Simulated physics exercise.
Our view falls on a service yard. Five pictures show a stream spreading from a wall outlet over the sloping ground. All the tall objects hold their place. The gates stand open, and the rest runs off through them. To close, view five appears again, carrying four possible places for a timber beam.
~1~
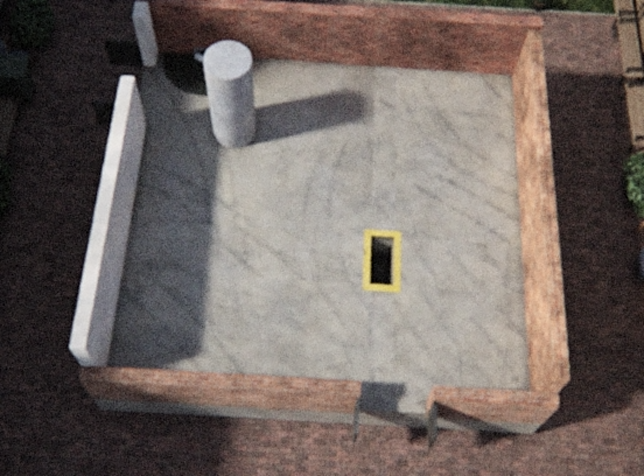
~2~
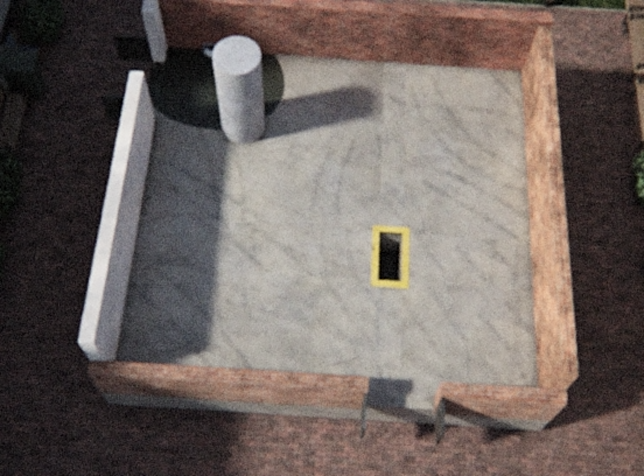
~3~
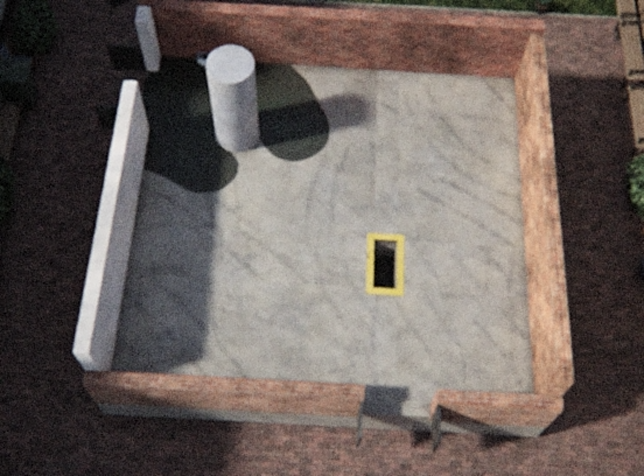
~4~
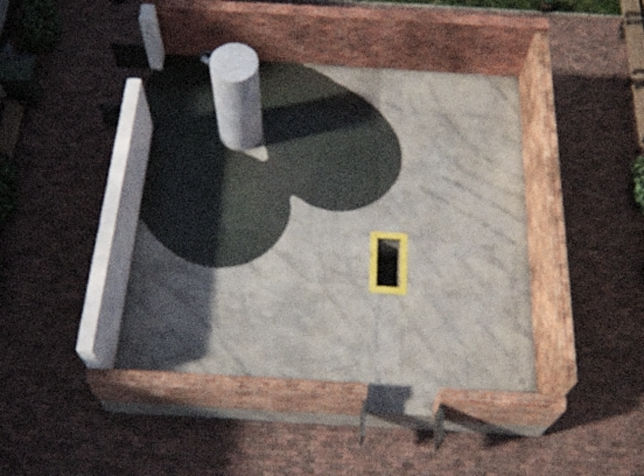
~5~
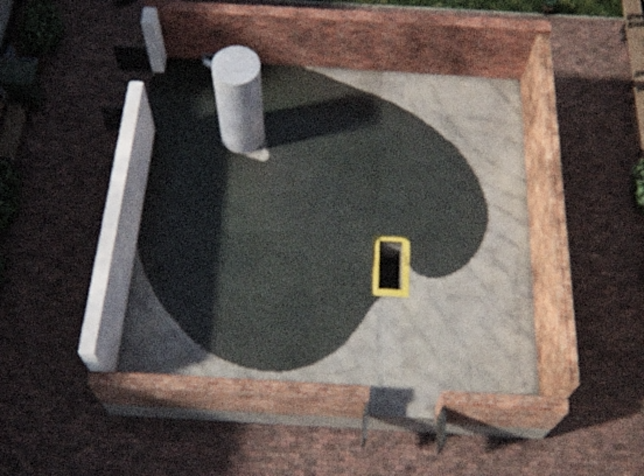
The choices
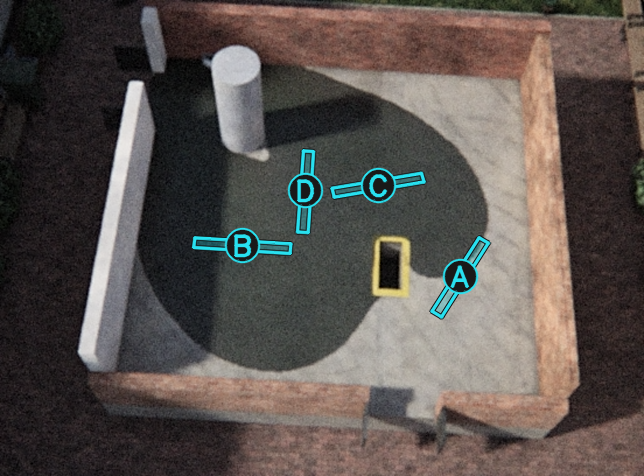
A walled yard with a pale pillar stood still while dark water spread from the upper left corner, flowed around the pillar, widened across much of the floor and reached the yellow-edged drain.
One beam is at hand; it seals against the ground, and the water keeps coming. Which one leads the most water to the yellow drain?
Take B.
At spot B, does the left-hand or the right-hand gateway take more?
More leaves on the right.
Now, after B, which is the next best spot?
A.
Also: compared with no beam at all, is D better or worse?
Worse.
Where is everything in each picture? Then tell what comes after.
Outfall at (205, 52); yellow drain at (382, 260); open gate at (392, 398); open gate at (151, 95); water covers 3 % of the ground and shows as far out as (183, 87); yellow drain still dry.
Water covers 8 % of the ground and shows as far out as (183, 119); yellow drain still dry.
Water covers 15 % of the ground and shows as far out as (322, 143); yellow drain still dry.
Water covers 31 % of the ground and shows as far out as (240, 260); yellow drain still dry.
Water covers 57 % of the ground and shows as far out as (304, 359); yellow drain taking water.
On the marked copy, A from (436, 314) to (483, 240); B from (194, 242) to (290, 248); C from (333, 192) to (422, 177); D from (302, 232) to (308, 151).
For spot A, about 15 % of the stream runs into the yellow drain, about 77 % out by the gates.
For spot B, about 27 % of the stream runs into the yellow drain, about 64 % out by the gates.
For spot C, about 9 % of the stream runs into the yellow drain, about 81 % out by the gates.
For spot D, about 7 % of the stream runs into the yellow drain, about 84 % out by the gates.
